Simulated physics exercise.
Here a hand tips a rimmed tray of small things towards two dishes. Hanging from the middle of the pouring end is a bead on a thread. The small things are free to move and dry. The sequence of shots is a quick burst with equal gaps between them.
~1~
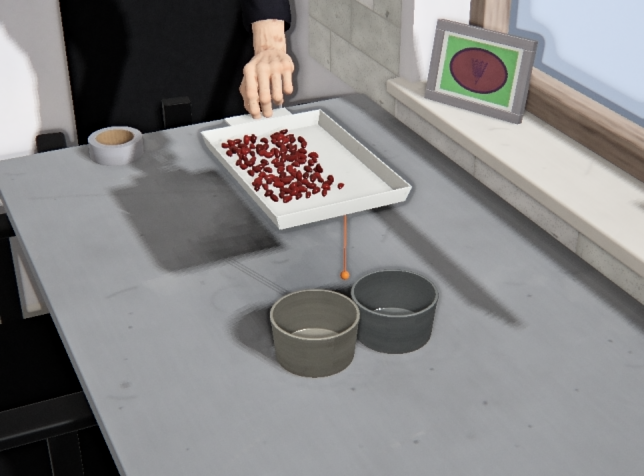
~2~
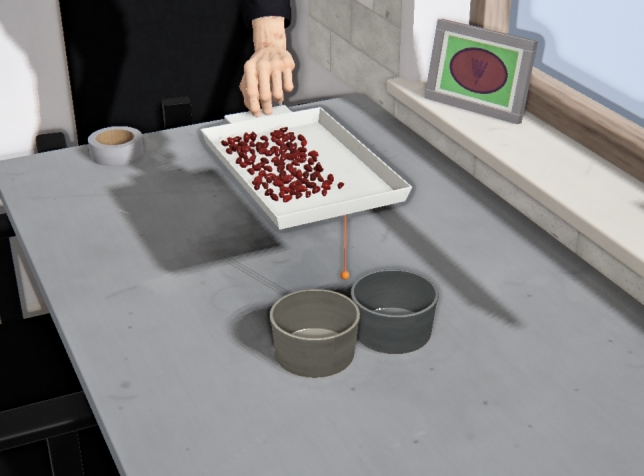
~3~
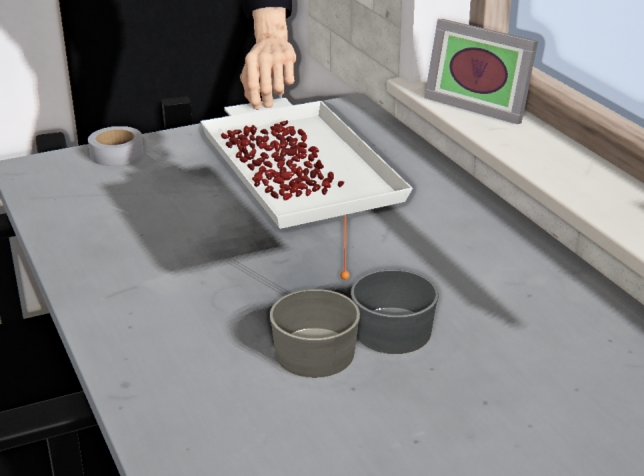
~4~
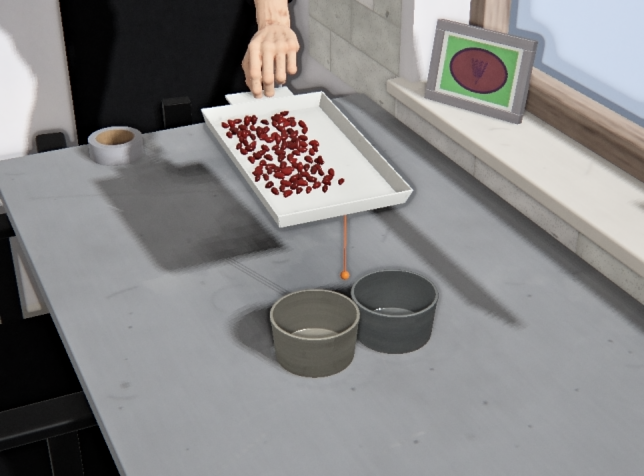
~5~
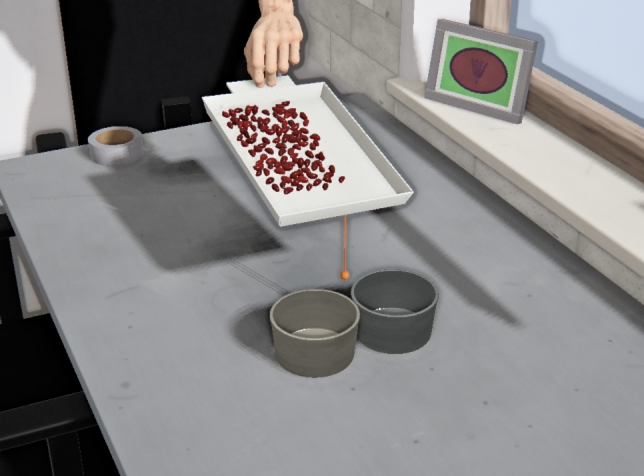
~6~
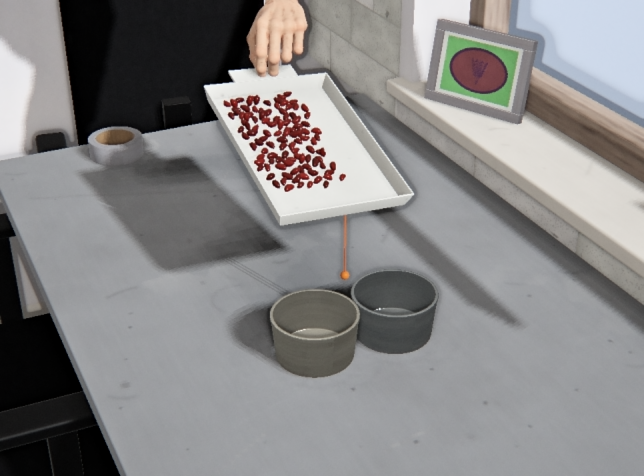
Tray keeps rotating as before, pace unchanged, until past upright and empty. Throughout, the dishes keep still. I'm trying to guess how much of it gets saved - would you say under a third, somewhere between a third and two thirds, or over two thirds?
The dishes end up holding the bulk, above two thirds.
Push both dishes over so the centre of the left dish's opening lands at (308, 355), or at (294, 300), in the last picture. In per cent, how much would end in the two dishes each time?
10 per cent the first time, 60 per cent the second time.
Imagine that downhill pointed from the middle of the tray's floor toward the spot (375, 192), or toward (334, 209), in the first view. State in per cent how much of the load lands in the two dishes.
50 and 90 per cent, in that order.
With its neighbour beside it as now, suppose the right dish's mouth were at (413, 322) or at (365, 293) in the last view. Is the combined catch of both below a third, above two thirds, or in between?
First: Under a third; second: The middle third.
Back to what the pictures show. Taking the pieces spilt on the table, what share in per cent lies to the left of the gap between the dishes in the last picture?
I'd put it at around 10 per cent.
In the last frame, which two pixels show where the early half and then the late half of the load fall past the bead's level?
At about (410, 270), then at (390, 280).
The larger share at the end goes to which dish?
Reply: The right-hand one.
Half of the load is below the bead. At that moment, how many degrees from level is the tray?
Reading: Some 105°.
Soon after the last picture, tray tipped steeply; nearly all on the tray; a stray few in the right dish; a small part in the air.
A little later, tray tipped past a quarter turn; about half on the tray; a stray few in the left dish; about a quarter in the right dish; a small part outside both; about a quarter in the air.
Later still, tray tipped past a quarter turn; a small part in the left dish; most in the right dish; a small part outside both.
At rest, tray tipped past a quarter turn; a small part in the left dish; most in the right dish; a small part outside both.
